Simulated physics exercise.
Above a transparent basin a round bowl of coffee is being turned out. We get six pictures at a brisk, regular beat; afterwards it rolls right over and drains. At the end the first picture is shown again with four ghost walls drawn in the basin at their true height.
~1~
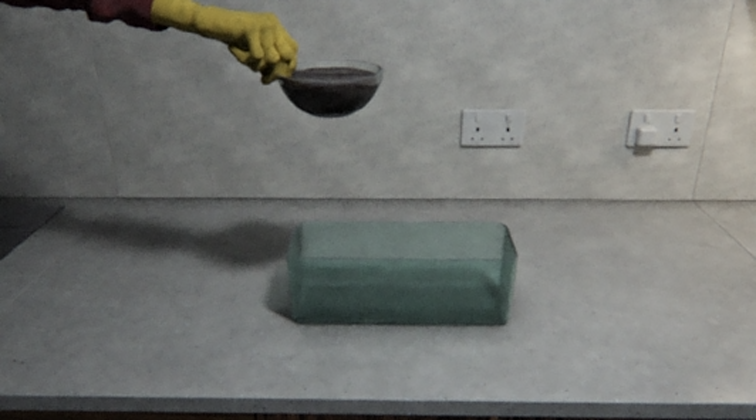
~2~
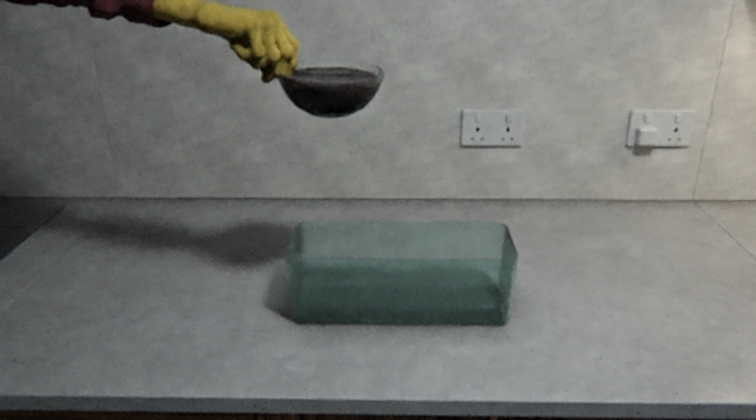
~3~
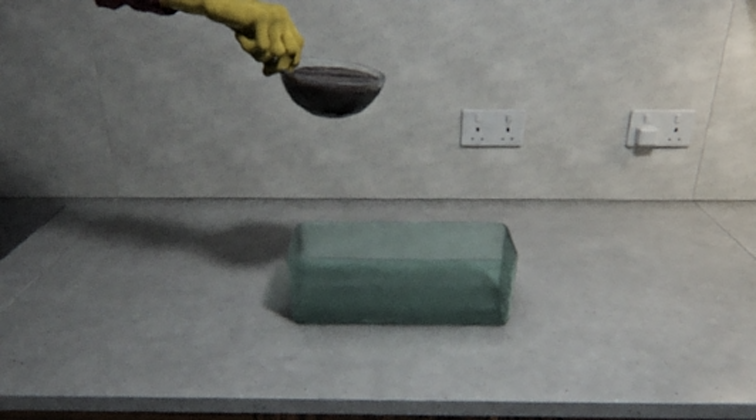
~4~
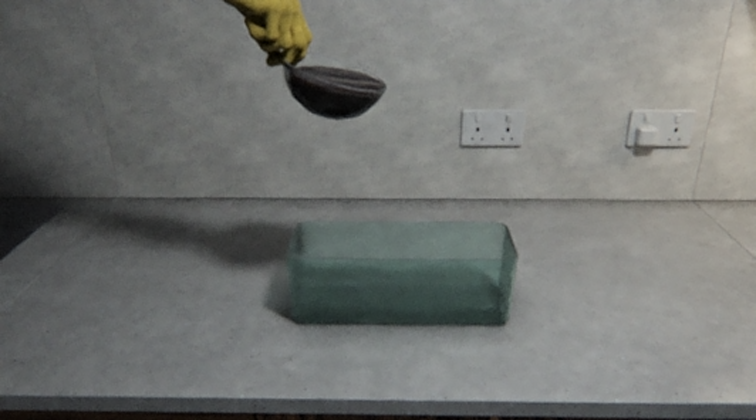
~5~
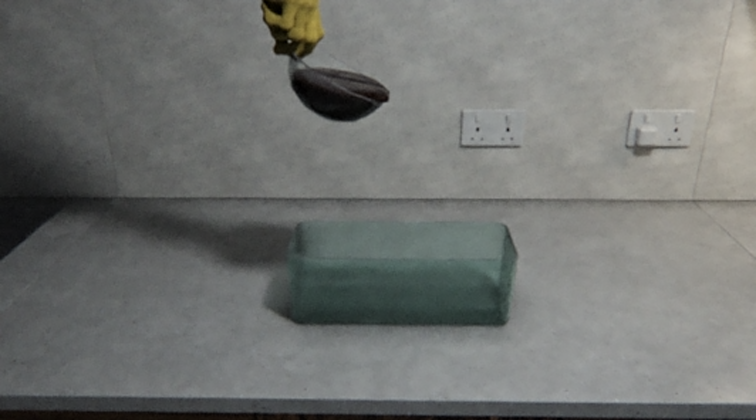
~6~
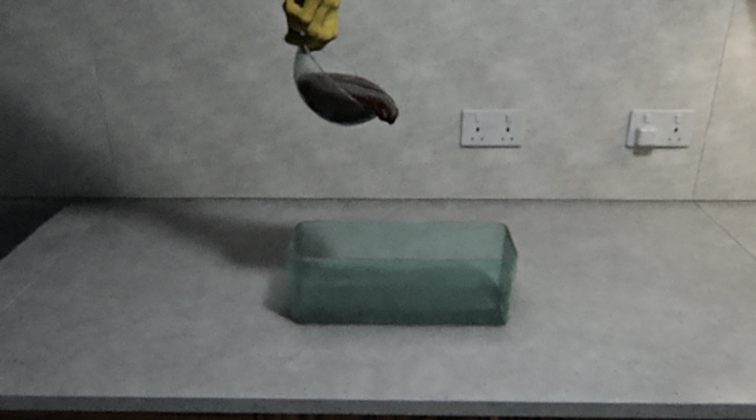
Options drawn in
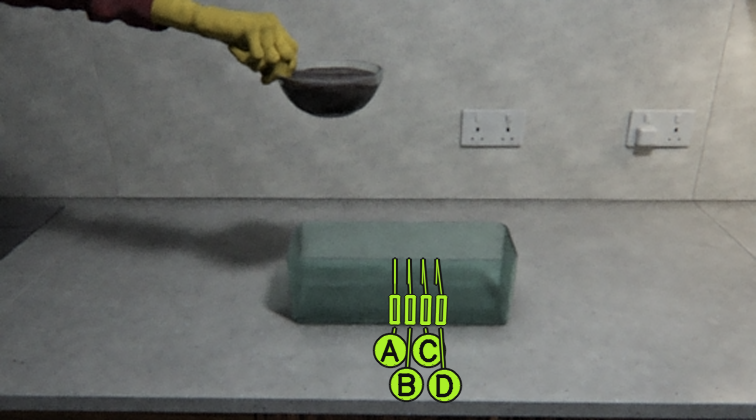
We see a yellow-gloved hand holding a round glass bowl of dark liquid above a transparent basin on a grey counter, gradually tilting it to the right until the liquid bulges just over the lowered lip.
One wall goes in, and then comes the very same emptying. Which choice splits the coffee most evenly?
C beats the others.
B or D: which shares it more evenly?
That is slot B.
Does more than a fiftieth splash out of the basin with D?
Yes.
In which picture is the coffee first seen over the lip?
In picture 5.
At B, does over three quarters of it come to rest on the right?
No, it does not.
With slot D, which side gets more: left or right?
The left side.
On the marked copy, A at (394, 328); B at (410, 328); C at (425, 328); D at (440, 328).
With A, about 17 % ends left of the wall and 79 % right of it; 4 % is lost outside.
With B, about 29 % ends left of the wall and 68 % right of it; 4 % is lost outside.
With C, about 51 % ends left of the wall and 44 % right of it; 5 % is lost outside.
With D, about 75 % ends left of the wall and 19 % right of it; 6 % is lost outside.
